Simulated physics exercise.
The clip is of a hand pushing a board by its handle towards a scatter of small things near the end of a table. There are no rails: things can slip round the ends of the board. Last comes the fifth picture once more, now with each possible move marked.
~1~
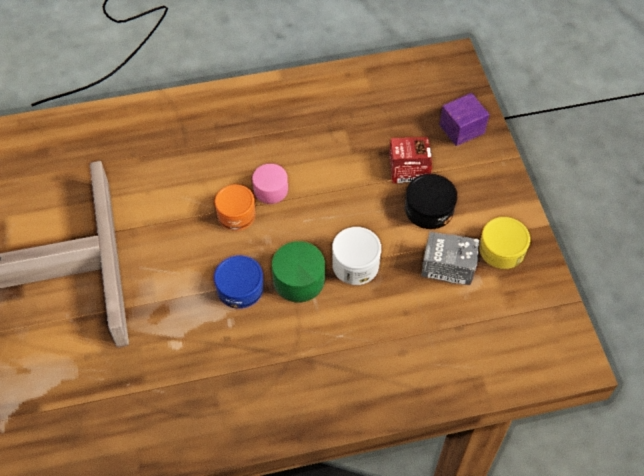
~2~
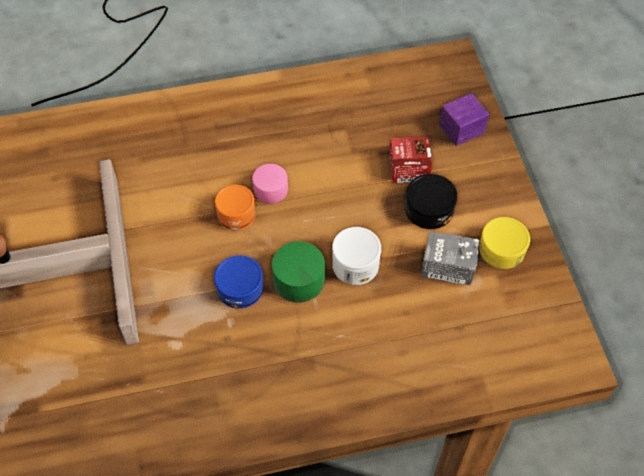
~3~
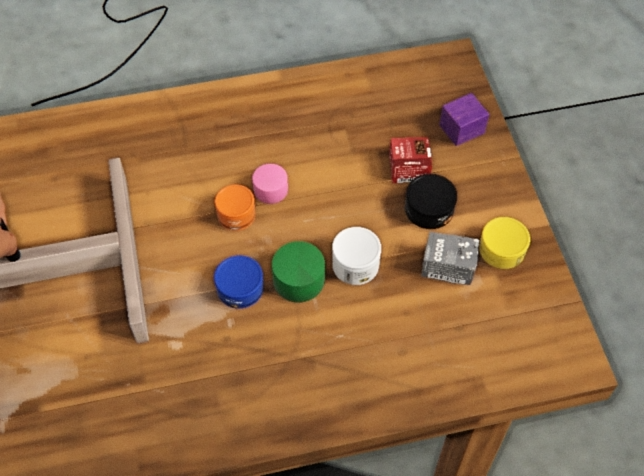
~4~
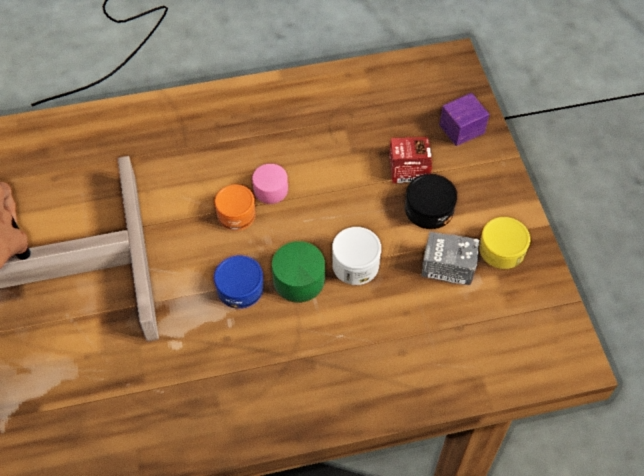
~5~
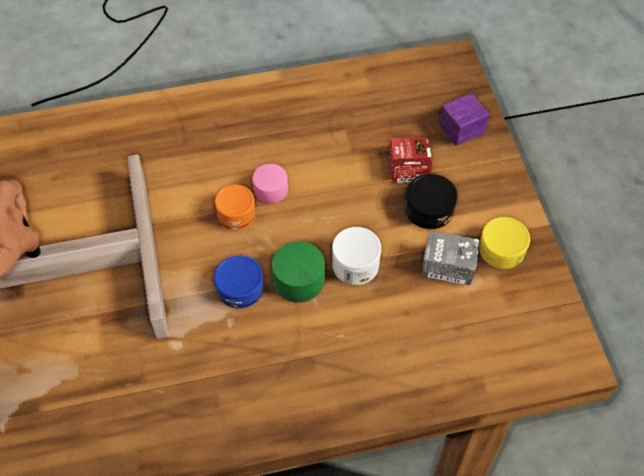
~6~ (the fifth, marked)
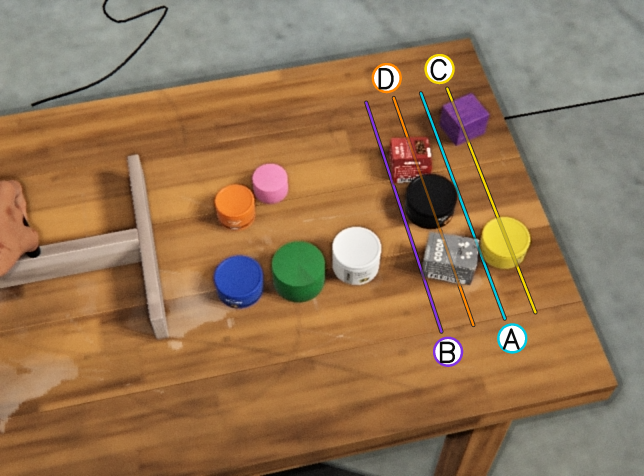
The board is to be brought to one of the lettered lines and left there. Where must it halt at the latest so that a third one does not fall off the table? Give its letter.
No third one falls up to A.
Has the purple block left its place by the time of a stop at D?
By then, yes.
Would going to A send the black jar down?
No.
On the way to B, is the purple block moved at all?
No.
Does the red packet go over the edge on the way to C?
Yes.
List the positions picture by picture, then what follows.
In the first picture, board (105, 239); orange jar (235, 208); red packet (411, 160).
In the second picture, board (114, 238); grey packet (450, 258).
In the third picture, board (125, 236); blue jar (239, 282).
In the fourth picture, board (134, 234); black jar (431, 202).
In the fifth picture, board (144, 232); yellow jar (504, 243); purple block (464, 120); orange jar (235, 208).
On the marked copy, A at (460, 197); B at (401, 208); C at (488, 192); D at (430, 203).
Following A. Soon after the start, board (260, 211); pink tin (285, 175); white tub (397, 249).
Later, board (372, 190); black jar (447, 178); grey packet (470, 258).
In the end, board (459, 174); purple block over the edge; yellow jar over the edge; two fallen.
As for the rest, B is within the limit but short; C drops six; D is within the limit but short.
